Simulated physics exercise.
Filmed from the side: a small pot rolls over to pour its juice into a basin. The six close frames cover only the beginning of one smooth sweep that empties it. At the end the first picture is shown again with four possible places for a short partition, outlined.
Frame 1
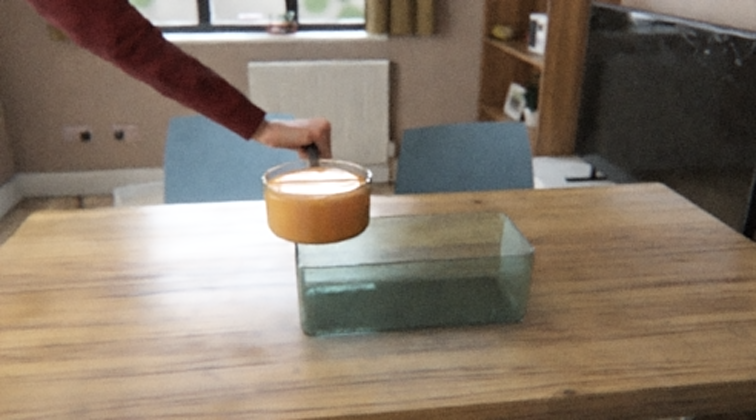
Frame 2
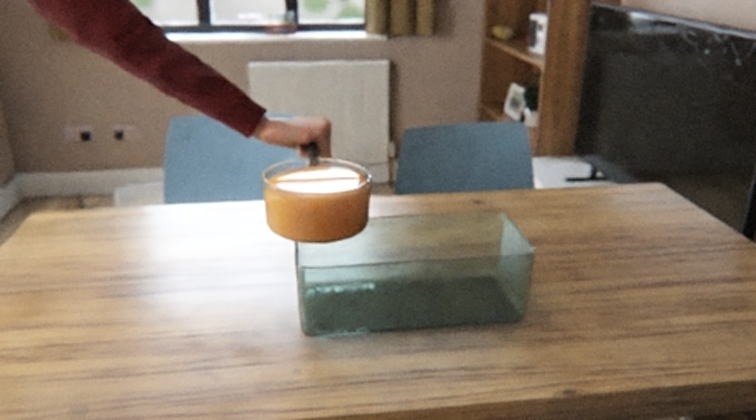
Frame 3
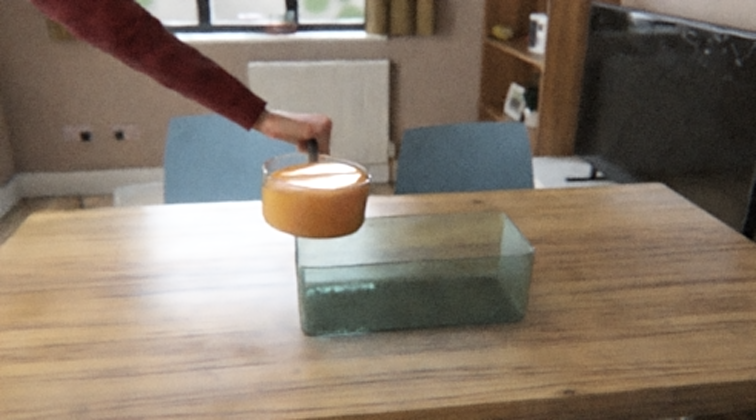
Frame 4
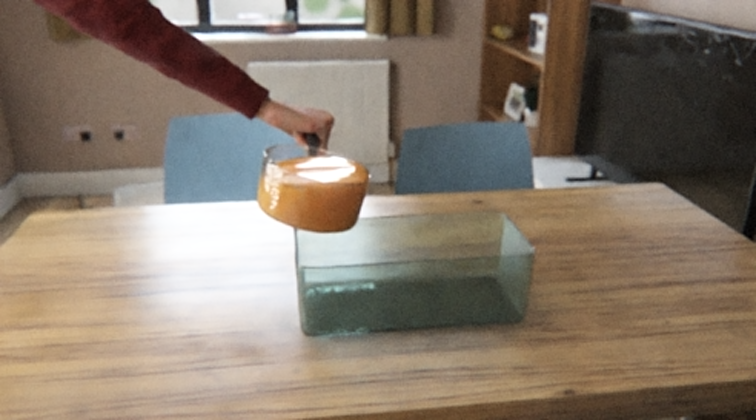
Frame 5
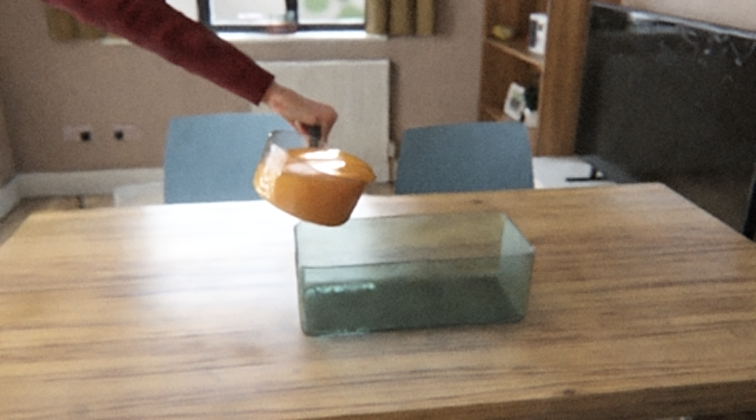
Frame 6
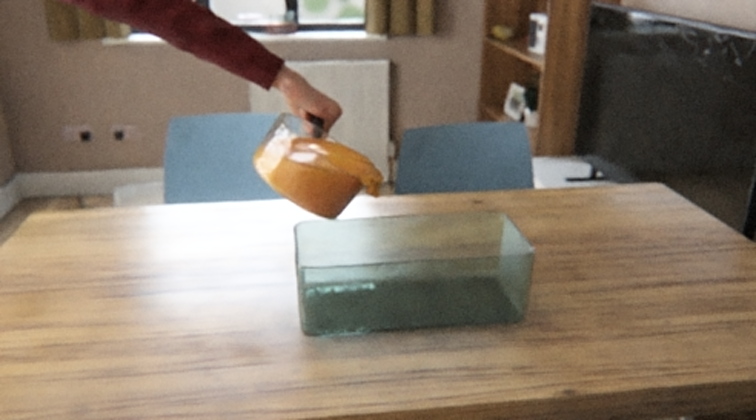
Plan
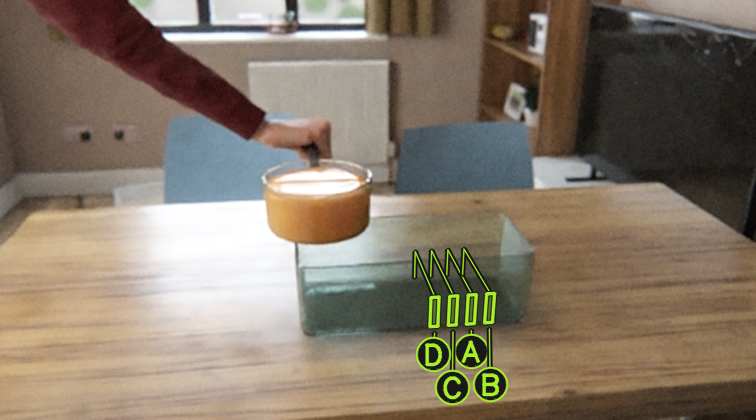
A hand in a red sleeve held a small clear pot of orange juice over a glass basin on a wooden table, then steadily tilted it to the right until juice reached over the lip.
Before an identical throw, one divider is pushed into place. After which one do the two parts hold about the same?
C beats the others.
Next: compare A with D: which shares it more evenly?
Here it is position D.
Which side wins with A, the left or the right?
More ends on the left.
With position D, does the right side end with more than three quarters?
No.
In lime, A at (471, 330); B at (489, 328); C at (452, 331); D at (434, 332).
With A, about 72 % ends left of the wall and 17 % right of it; 11 % is lost outside.
With B, about 82 % ends left of the wall and 8 % right of it; 9 % is lost outside.
With C, about 46 % ends left of the wall and 49 % right of it; 6 % is lost outside.
With D, about 33 % ends left of the wall and 62 % right of it; 5 % is lost outside.
